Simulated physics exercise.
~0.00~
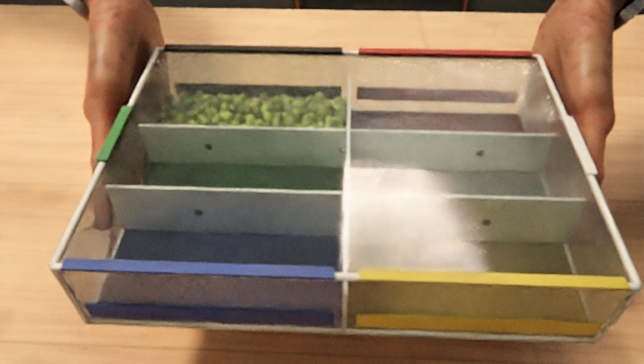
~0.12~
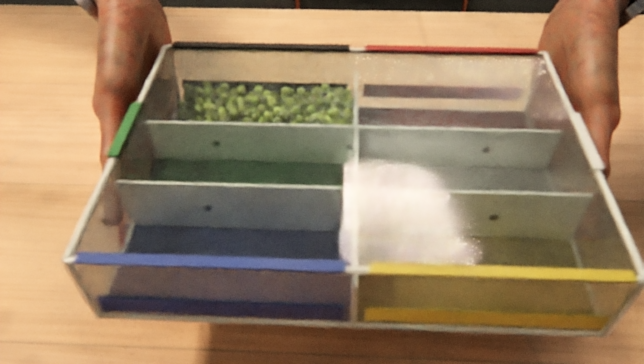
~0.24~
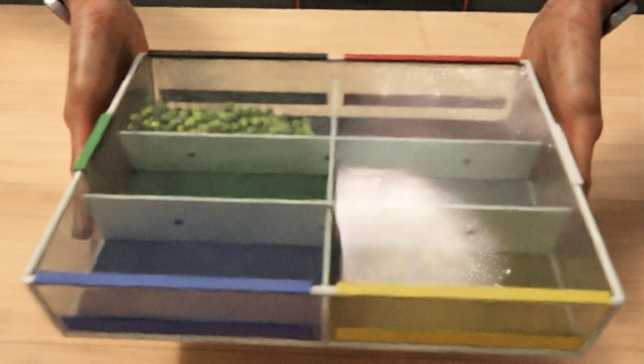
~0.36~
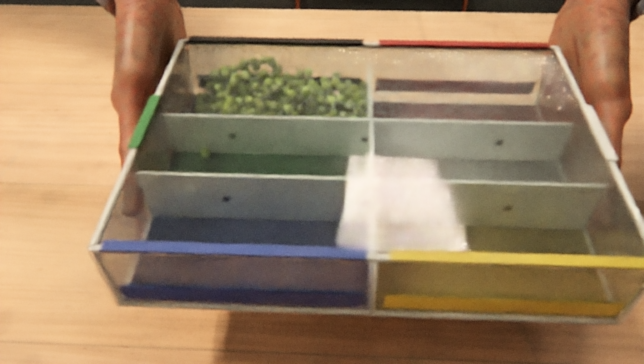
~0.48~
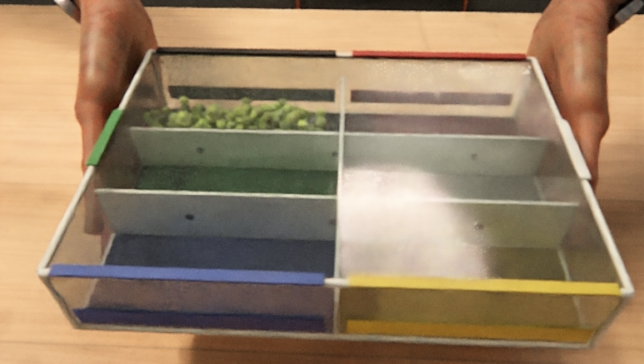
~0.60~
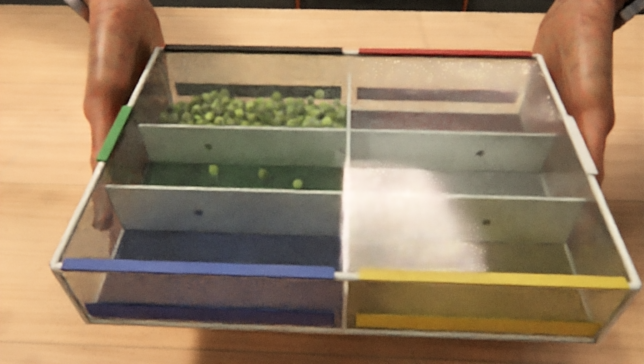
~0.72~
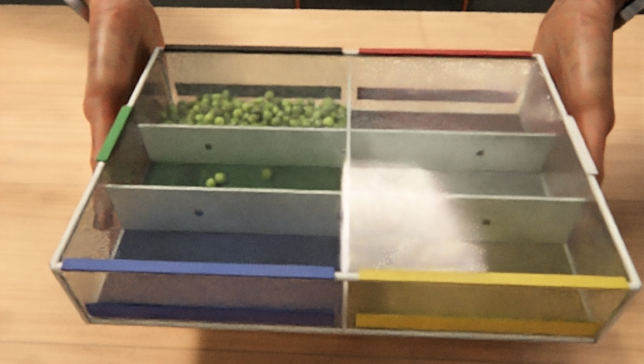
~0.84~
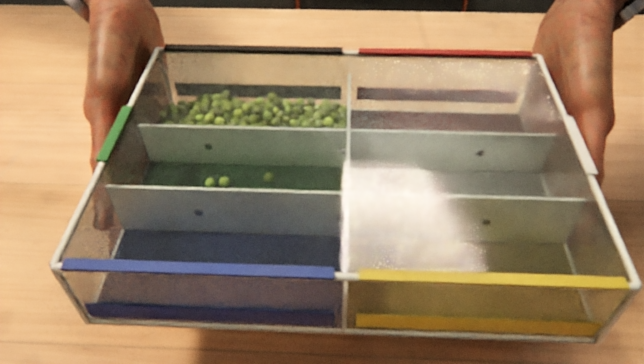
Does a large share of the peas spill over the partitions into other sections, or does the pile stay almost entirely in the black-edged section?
The pile stays almost entirely in the black-edged section at the back left. None of the other sections ends up with a large share of the peas.
